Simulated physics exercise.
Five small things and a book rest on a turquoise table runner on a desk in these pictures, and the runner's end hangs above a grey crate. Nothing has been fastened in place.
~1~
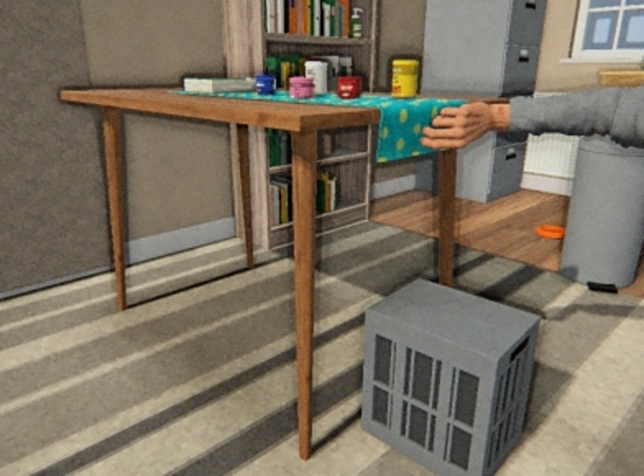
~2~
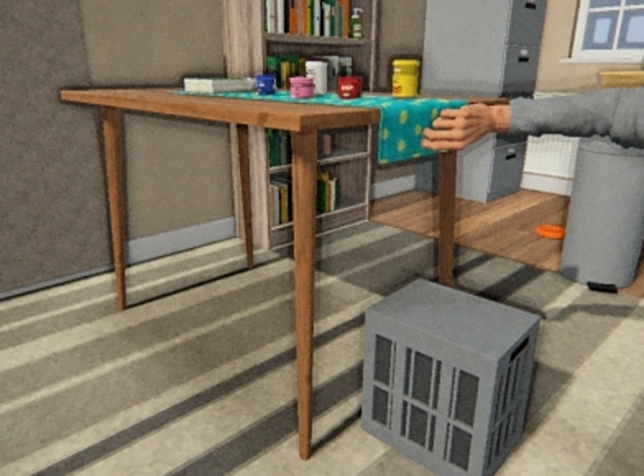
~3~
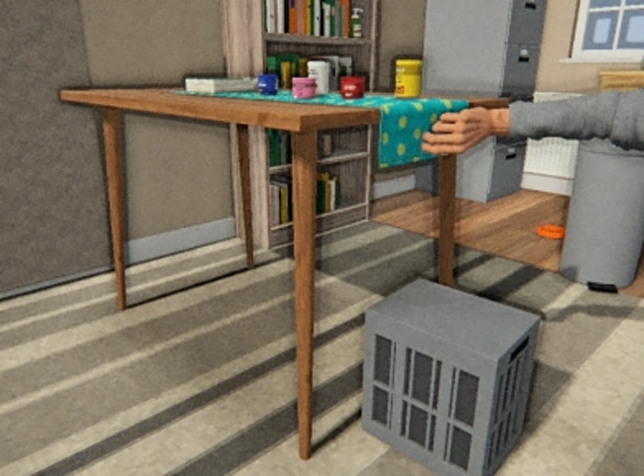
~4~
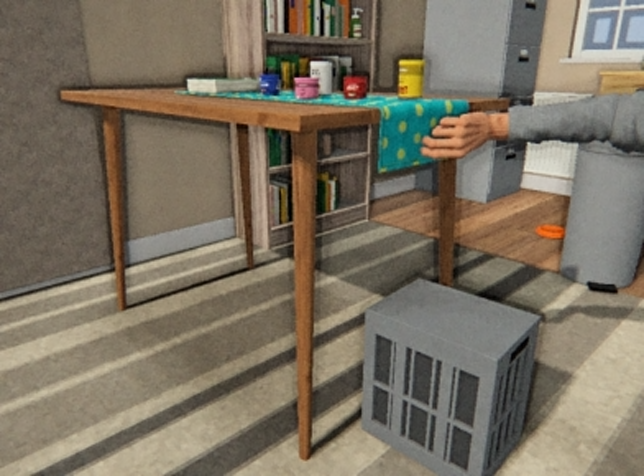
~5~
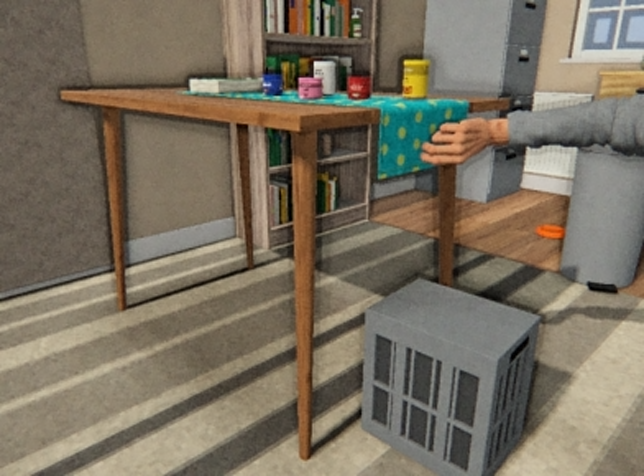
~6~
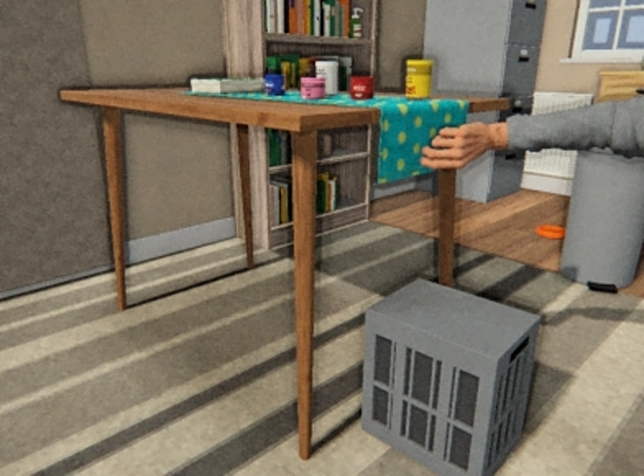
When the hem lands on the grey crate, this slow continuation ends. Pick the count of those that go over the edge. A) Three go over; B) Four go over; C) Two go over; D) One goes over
A.
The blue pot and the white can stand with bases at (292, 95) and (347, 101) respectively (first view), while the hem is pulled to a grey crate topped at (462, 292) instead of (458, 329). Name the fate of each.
In the end the blue pot is still on top and the white can is no longer on top.
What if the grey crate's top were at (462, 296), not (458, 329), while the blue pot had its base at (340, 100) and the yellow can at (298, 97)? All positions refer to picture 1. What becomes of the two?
The blue pot does not stay aboard, and the yellow can stays aboard.
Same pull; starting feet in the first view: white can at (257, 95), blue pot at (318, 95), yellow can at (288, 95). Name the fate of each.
As for the white can, it holds its spot; the blue pot, it holds its spot; the yellow can, it holds its spot.
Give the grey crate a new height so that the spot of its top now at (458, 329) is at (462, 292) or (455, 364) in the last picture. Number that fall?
Counts: 2, 4.
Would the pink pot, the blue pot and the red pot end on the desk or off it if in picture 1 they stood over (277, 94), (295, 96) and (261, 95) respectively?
The pink pot holds on, the blue pot survives, the red pot survives.
Soon after, hem near (422, 233); yellow can gone.
Then, hem on the crate; yellow can, red pot and pink pot gone.
At rest, hem on the crate; yellow can, red pot and pink pot gone. It carries off three.
